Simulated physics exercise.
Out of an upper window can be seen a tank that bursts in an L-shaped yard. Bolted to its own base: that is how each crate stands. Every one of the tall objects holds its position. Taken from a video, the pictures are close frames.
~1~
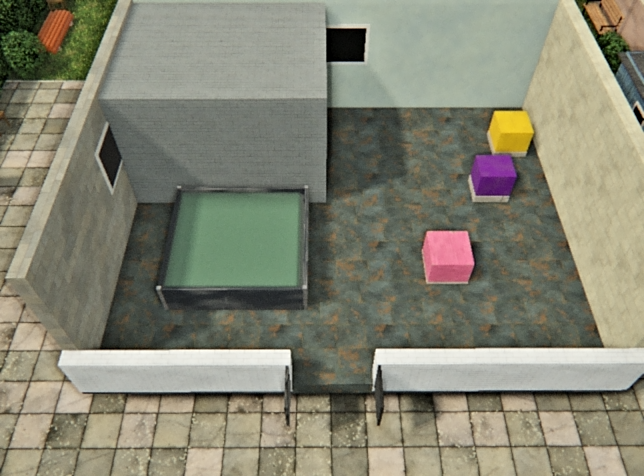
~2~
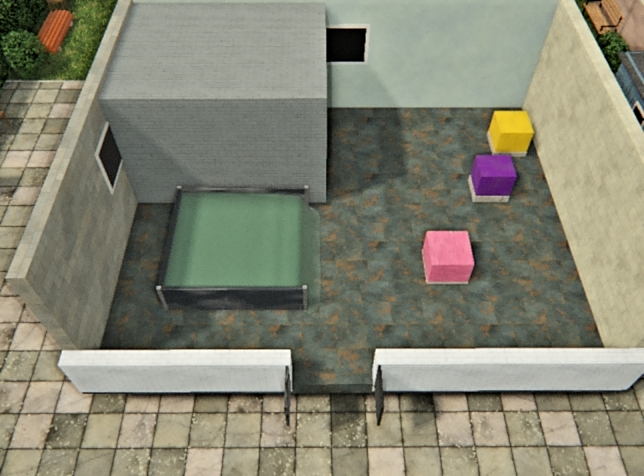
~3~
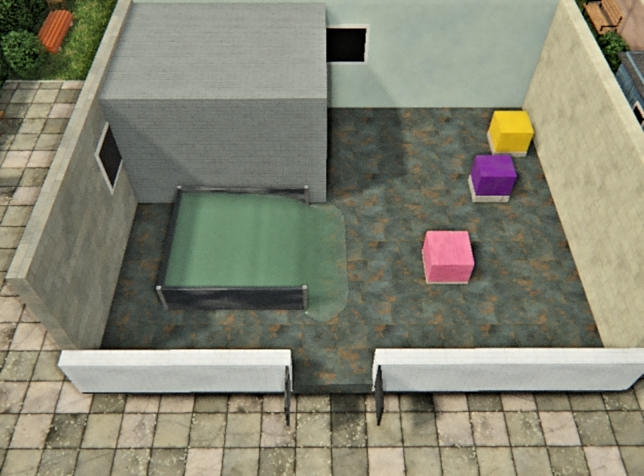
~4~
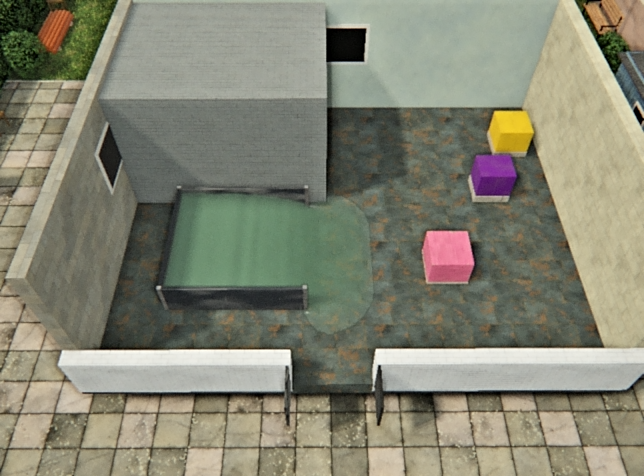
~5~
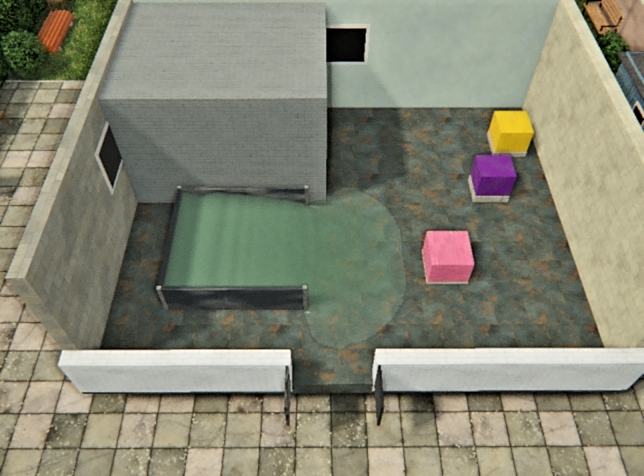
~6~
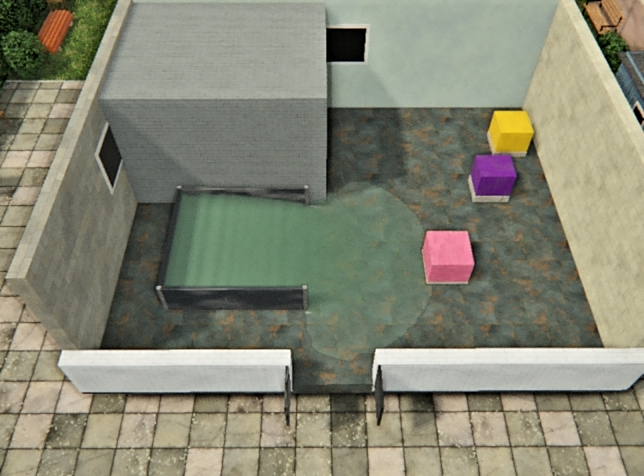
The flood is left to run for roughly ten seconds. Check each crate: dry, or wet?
Checked: Pink crate wet, yellow crate wet, purple crate wet.
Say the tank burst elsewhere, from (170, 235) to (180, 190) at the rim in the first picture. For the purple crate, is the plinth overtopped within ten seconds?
My reading: The purple one is spared.
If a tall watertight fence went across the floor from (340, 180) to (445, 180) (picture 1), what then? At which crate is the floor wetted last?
That would be the yellow one.
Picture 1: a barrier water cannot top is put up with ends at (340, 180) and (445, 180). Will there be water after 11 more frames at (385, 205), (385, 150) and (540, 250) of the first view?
Outcome by spot, in order - watered, unwatered, watered.
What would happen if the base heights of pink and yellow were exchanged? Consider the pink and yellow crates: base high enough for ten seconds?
Result: The pink crate gets splashed; the yellow crate gets splashed.
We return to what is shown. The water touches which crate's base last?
Clearly the one in yellow.
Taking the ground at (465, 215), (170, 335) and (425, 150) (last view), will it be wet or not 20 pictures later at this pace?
Result by point, in sequence: Waterlogged, then unwetted, then waterlogged.
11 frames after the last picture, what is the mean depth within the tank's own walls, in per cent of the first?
I'd say some 38 %.
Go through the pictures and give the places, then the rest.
The first picture shows the open tank at (238, 237) is whole and still.
In the second picture, the front is at (311, 309), out from the gap at (305, 250).
In the third picture, the front is at (325, 318), out from the gap at (305, 251).
In the fourth picture, the front is at (346, 324), out from the gap at (305, 251).
In the fifth picture, the front is at (371, 330), out from the gap at (305, 252).
In the sixth picture, water pours out at (305, 252) and has run to (424, 303).
A moment on, water covers 40 % of the floor; the pink crate water round its plinth, the yellow crate not reached, the purple crate water round its plinth.
Next, water covers 55 % of the floor; the pink crate water round its plinth, the yellow crate water round its plinth, the purple crate water round its plinth.
Then, water covers 65 % of the floor; the pink crate water round its plinth, the yellow crate water round its plinth, the purple crate water round its plinth.
Later, water covers 80 % of the floor; the pink crate water round its plinth, the yellow crate water round its plinth, the purple crate water round its plinth.
In the end, water covers 90 % of the floor; the pink crate was topped, the yellow crate was topped, the purple crate was topped.
